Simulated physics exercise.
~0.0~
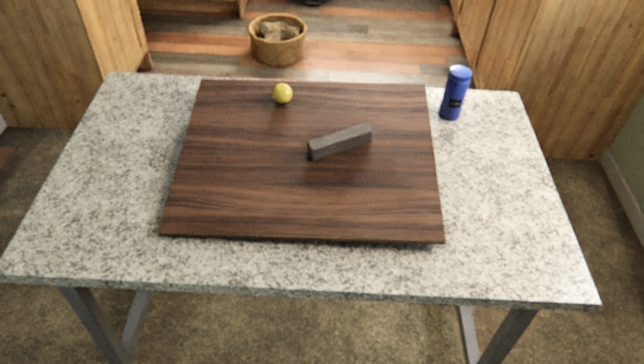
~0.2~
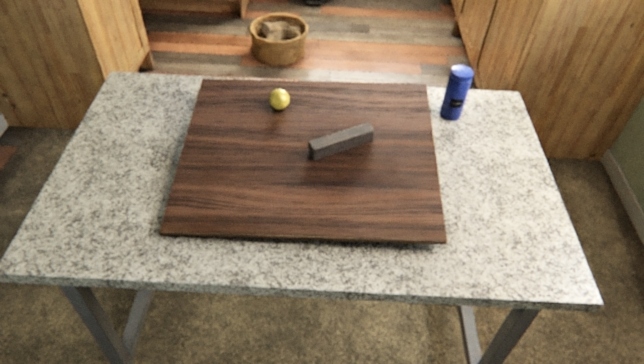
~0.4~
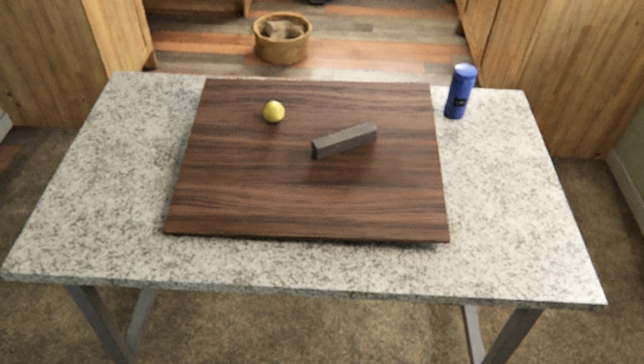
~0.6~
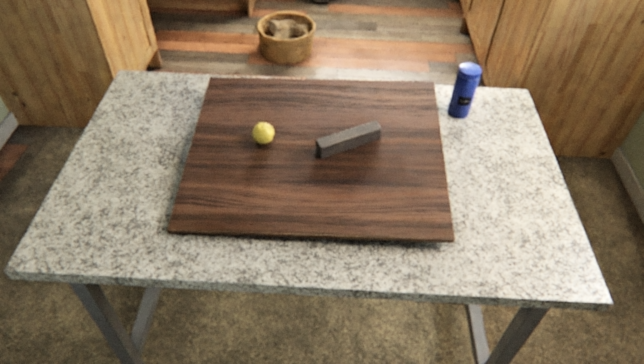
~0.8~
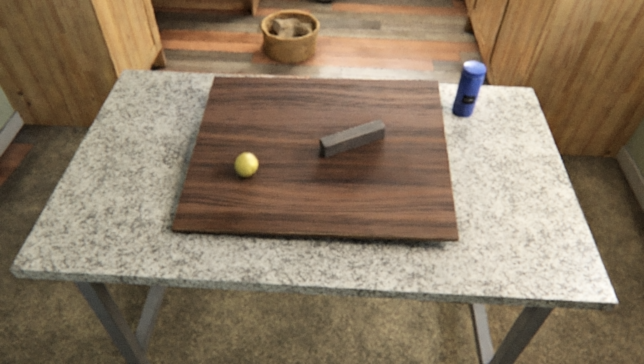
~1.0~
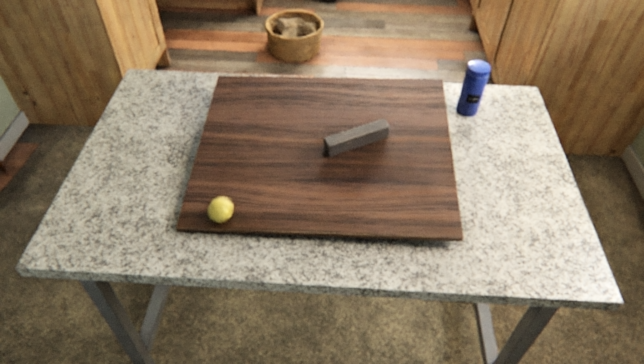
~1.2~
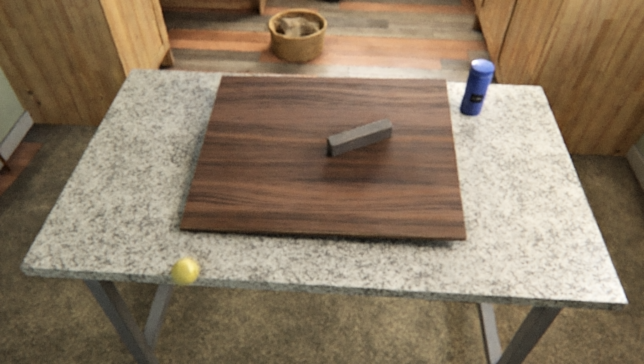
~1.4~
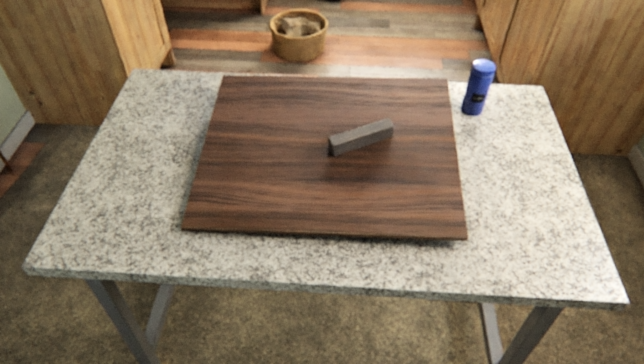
At the start, a small yellow apple sits near the far edge of a dark wooden board that lies skewed on a speckled table, with a grey block fixed on the board and a blue jar standing to the right. The apple begins to roll slowly toward the viewer, drifting slightly left. It picks up speed down the board, passing well to the left of the block without touching it. Nearing the front left corner, it rolls off the near edge and then drops out of view. The board, block and blue jar stay in place.
